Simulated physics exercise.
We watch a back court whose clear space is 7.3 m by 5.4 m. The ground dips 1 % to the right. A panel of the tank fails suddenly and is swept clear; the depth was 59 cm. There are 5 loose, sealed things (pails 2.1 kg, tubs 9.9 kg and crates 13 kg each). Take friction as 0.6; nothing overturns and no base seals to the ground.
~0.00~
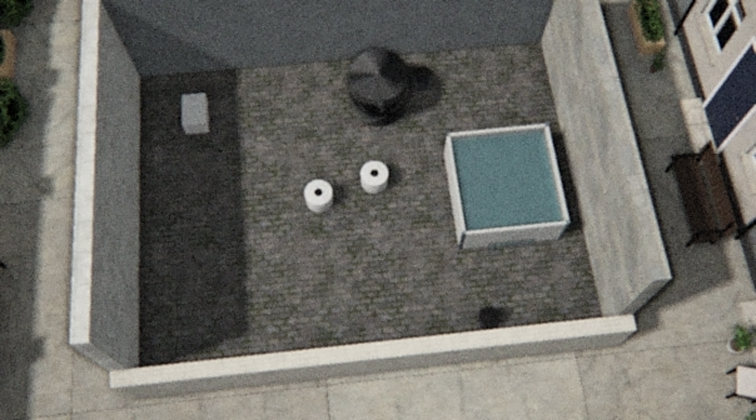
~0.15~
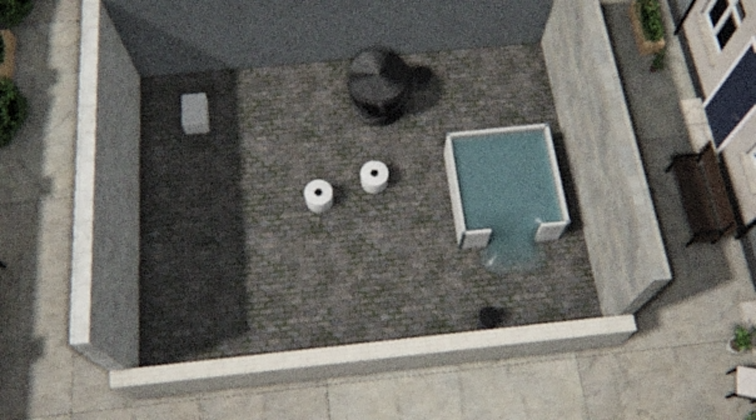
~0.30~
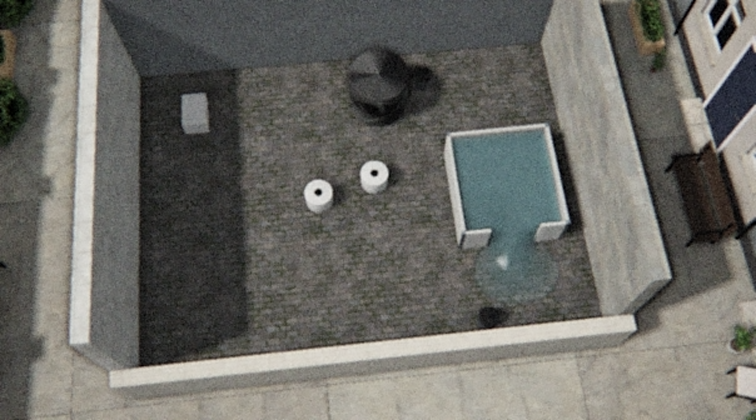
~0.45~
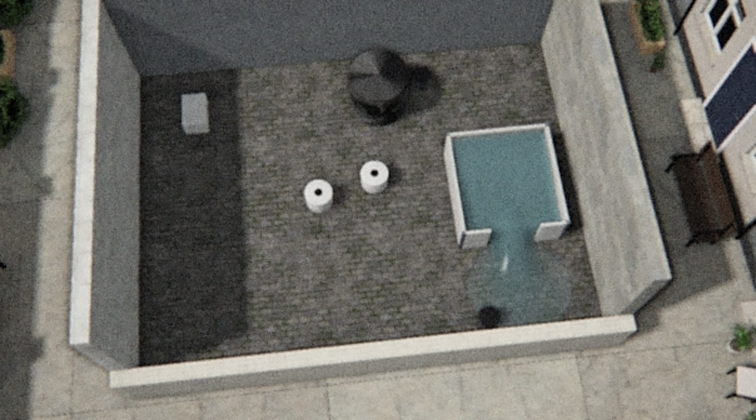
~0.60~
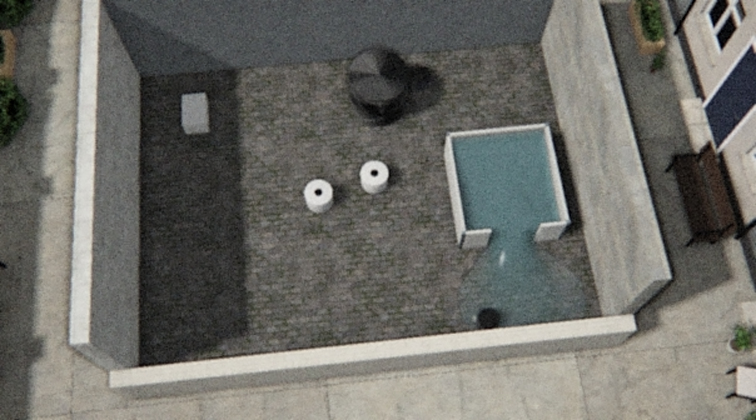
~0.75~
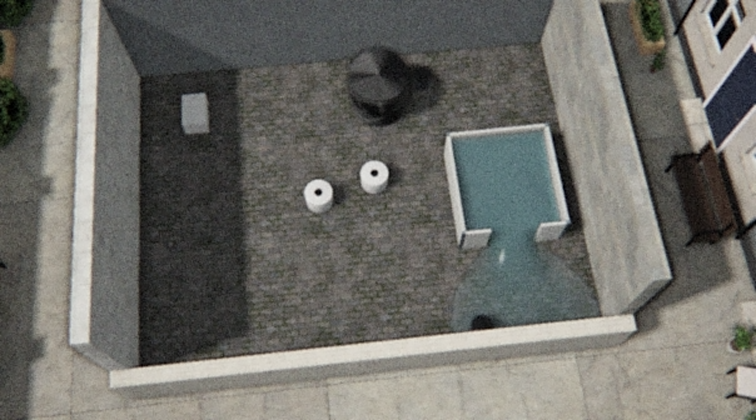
At first, a square tank of blue water stands closed in a walled, paved court, with two white tubs and a small dark pail nearby. Then its near side opens and water pours out, fanning toward the front wall. It surrounds the pail, which shifts slightly, while the tubs stay still.
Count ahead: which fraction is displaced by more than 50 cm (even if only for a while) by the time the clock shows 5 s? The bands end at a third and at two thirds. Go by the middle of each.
It is under a third.
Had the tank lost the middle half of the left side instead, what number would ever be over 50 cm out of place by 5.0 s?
Then 2.
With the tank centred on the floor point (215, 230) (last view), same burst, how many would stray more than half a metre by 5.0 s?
Then 1.
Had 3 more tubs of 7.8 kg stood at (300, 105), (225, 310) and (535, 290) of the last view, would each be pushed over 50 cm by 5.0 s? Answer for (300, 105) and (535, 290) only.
In turn: Under, over.
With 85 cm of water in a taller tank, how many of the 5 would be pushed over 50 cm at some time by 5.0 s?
In that case 1 of them.
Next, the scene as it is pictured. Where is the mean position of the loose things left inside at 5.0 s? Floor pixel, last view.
Around (304, 159).
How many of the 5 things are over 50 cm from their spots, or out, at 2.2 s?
1 of them.
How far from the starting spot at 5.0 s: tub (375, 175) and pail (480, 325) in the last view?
In that order: 0 cm, 500 cm.
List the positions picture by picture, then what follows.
A pail at (489, 316) rests on the ground; a tub at (318, 192), on the bottom; water covers 2.7 m2; 0 of 5 have shifted, in the first picture.
A pail at (489, 316) rests on the ground; a tub at (318, 192) rests on the ground; water covers 3.2 m2; 0 of 5 have shifted, in the second picture.
A pail at (489, 316), on the bottom; a tub at (318, 192), on the bottom; 3.8 m2 under water; 0 of 5 have shifted, in the third picture.
A pail at (489, 316) rests on the ground; a tub at (318, 192) rests on the ground; 4.6 m2 under water; 0 of 5 have shifted, in the fourth picture.
A pail at (488, 319) rests on the ground, 4 cm from its start; a tub at (318, 192), on the bottom; water covers 5.1 m2; 0 of 5 have shifted, in the fifth picture.
A pail at (482, 325), afloat, 19 cm from its start; a tub at (318, 192), on the bottom; water covers 5.5 m2; 1 of 5 have shifted, in the sixth picture.
After 1.1 s 1 of 5 are over 50 cm from their spots; 1 afloat.
After 2.2 s 1 of 5 are over 50 cm from their spots; 0 afloat.
After 3.5 s 1 of 5 are over 50 cm from their spots; 0 afloat.
After 5.0 s 1 of 5 are over 50 cm from their spots, and 1 have been at some point; 0 afloat.
